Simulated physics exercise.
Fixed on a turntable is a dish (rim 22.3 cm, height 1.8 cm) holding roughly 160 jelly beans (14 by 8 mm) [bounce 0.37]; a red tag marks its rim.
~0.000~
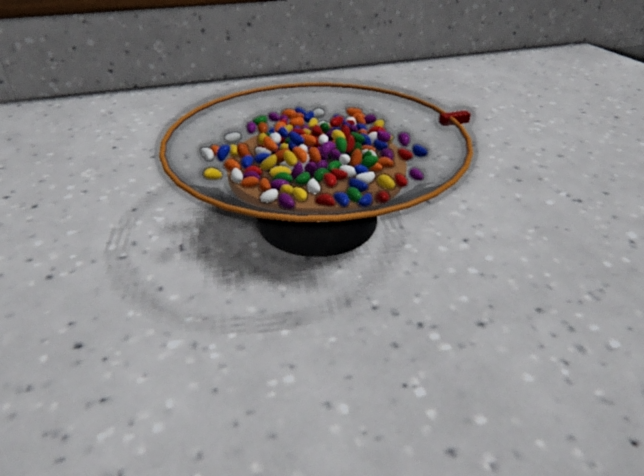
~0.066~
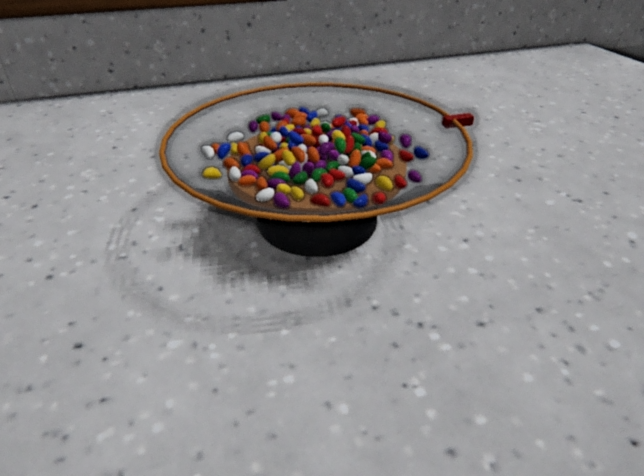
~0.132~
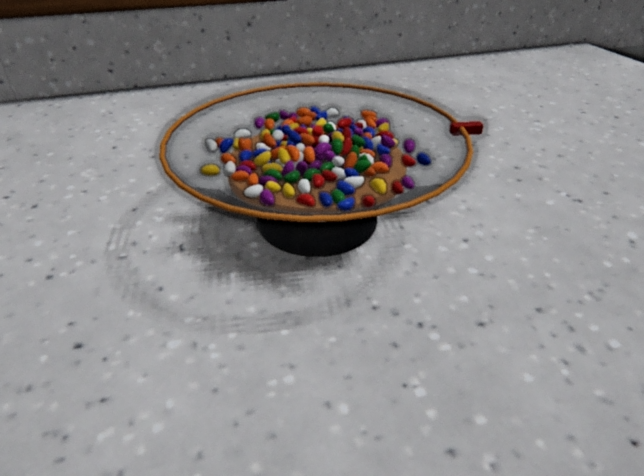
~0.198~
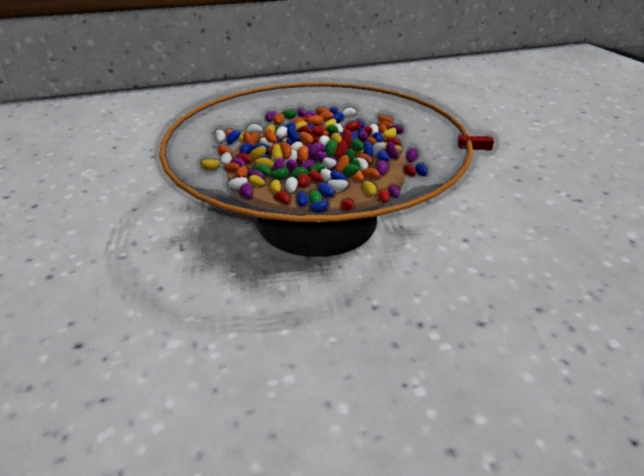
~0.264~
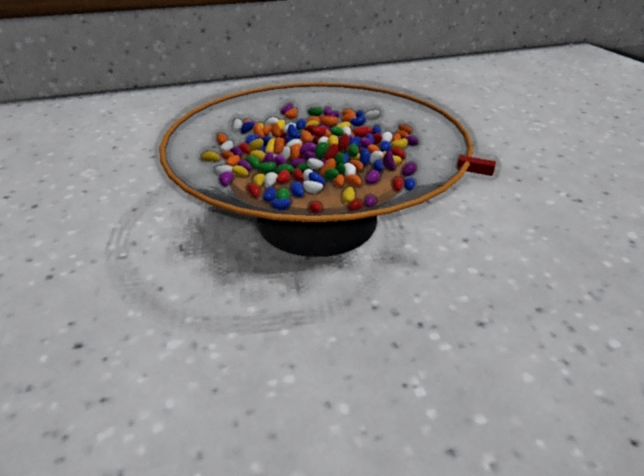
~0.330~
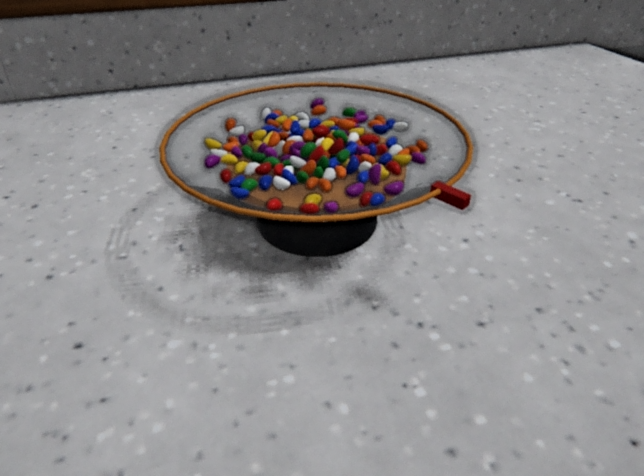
A clear, orange-rimmed dish full of colorful jelly beans turned on a black base on a speckled counter, slowly at first and then faster, its red tag swinging from the right side toward the front.
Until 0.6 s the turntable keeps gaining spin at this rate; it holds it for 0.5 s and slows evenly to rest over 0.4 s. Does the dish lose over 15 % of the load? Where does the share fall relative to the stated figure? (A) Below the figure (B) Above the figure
Above the figure.
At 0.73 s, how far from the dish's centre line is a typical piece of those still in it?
Reading: Near 8.5 cm.
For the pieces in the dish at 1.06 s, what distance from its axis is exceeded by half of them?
That comes to about 10.0 centimetres.
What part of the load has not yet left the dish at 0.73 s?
Roughly 70 %.
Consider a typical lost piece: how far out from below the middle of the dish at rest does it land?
It comes to around 18 cm.
After 0.73 s, dish 70 %, fallen in front of where it stops 5 %, in the air 20 %; middle of the pieces not yet landed near (316, 146).
Then, at 1.06 s, fallen left of where it stops 15 %, fallen right of where it stops 20 %, fallen behind where it stops 15 %, dish 20 %, fallen in front of where it stops 20 %, in the air 10 %; middle of the pieces not yet landed near (316, 142).
After 1.36 s, fallen left of where it stops 20 %, fallen right of where it stops 25 %, fallen behind where it stops 20 %, dish 5 %, fallen in front of where it stops 25 %; middle of the pieces not yet landed near (339, 169).
After 1.65 s, fallen left of where it stops 20 %, fallen right of where it stops 25 %, fallen behind where it stops 20 %, dish 5 %, fallen in front of where it stops 25 %; middle of the pieces not yet landed near (287, 151).
In the end, at 2.5 s, fallen left of where it stops 20 %, fallen right of where it stops 25 %, fallen behind where it stops 20 %, dish 5 %, fallen in front of where it stops 25 %.
